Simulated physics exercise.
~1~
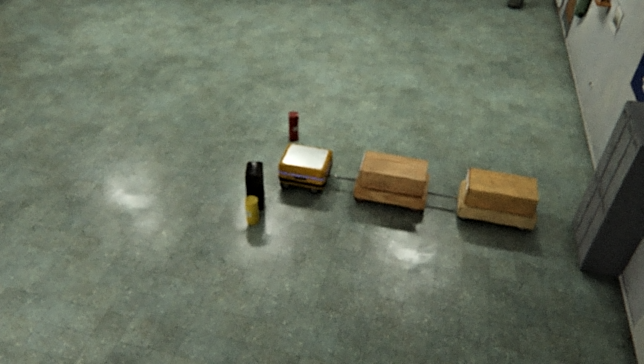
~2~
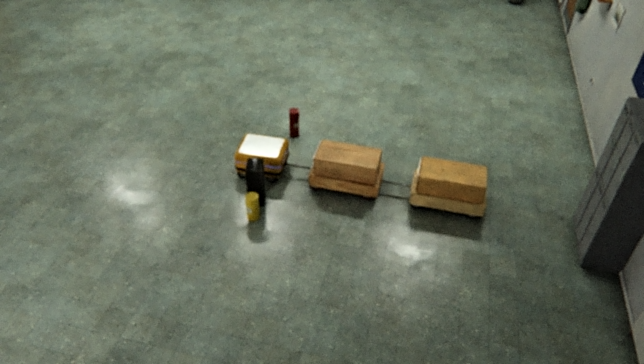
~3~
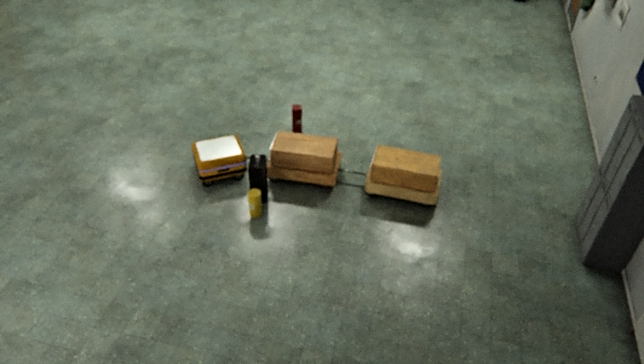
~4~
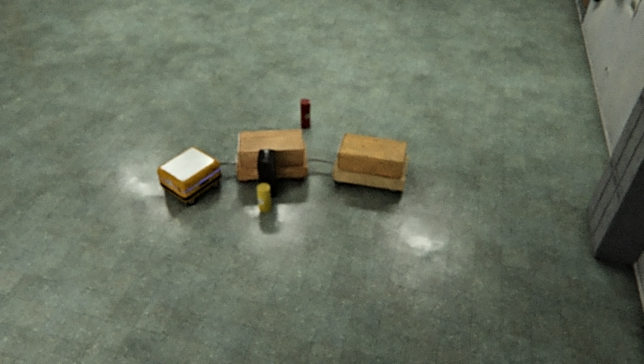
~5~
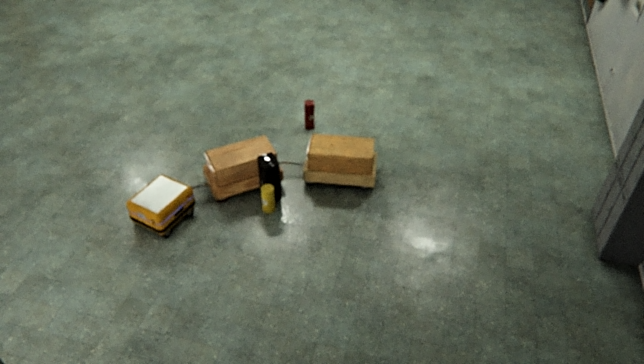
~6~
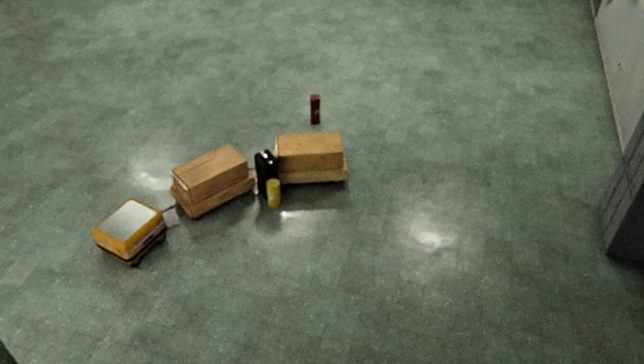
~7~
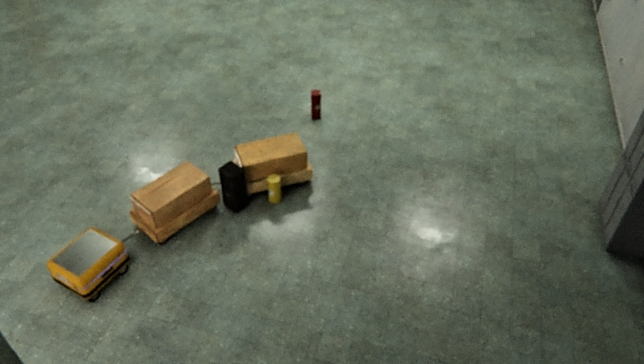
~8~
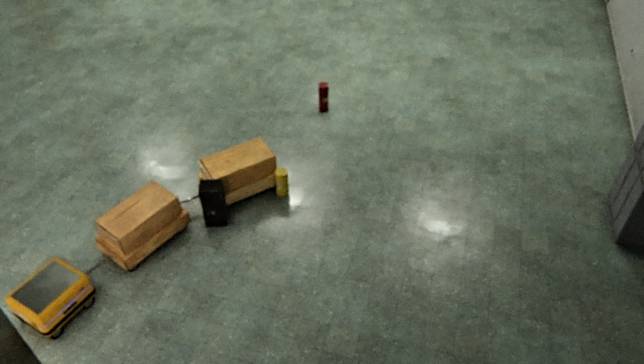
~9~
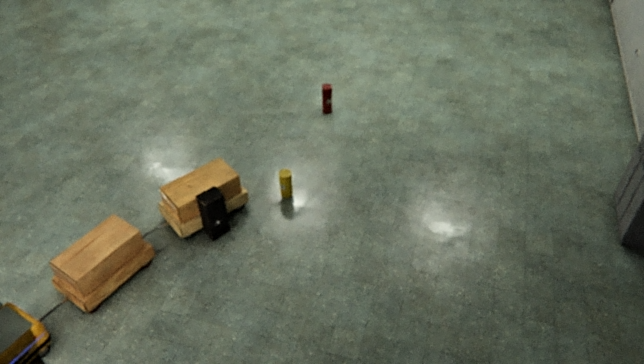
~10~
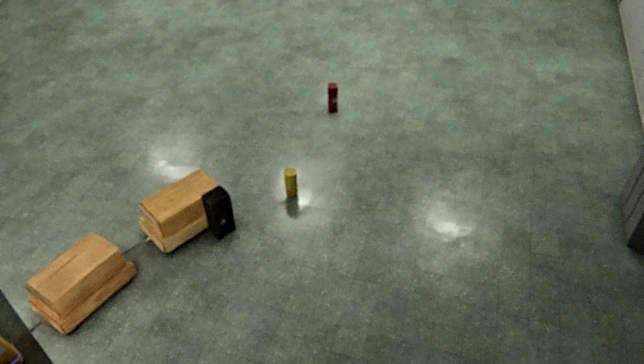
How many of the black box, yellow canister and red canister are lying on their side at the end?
None of them are lying down. The black box has been shifted toward the lower left but still stands upright, as do both canisters.
Yellow robot tug pulling two wooden carts leftward and curving toward the lower left, the carts pushing an upright black box along.
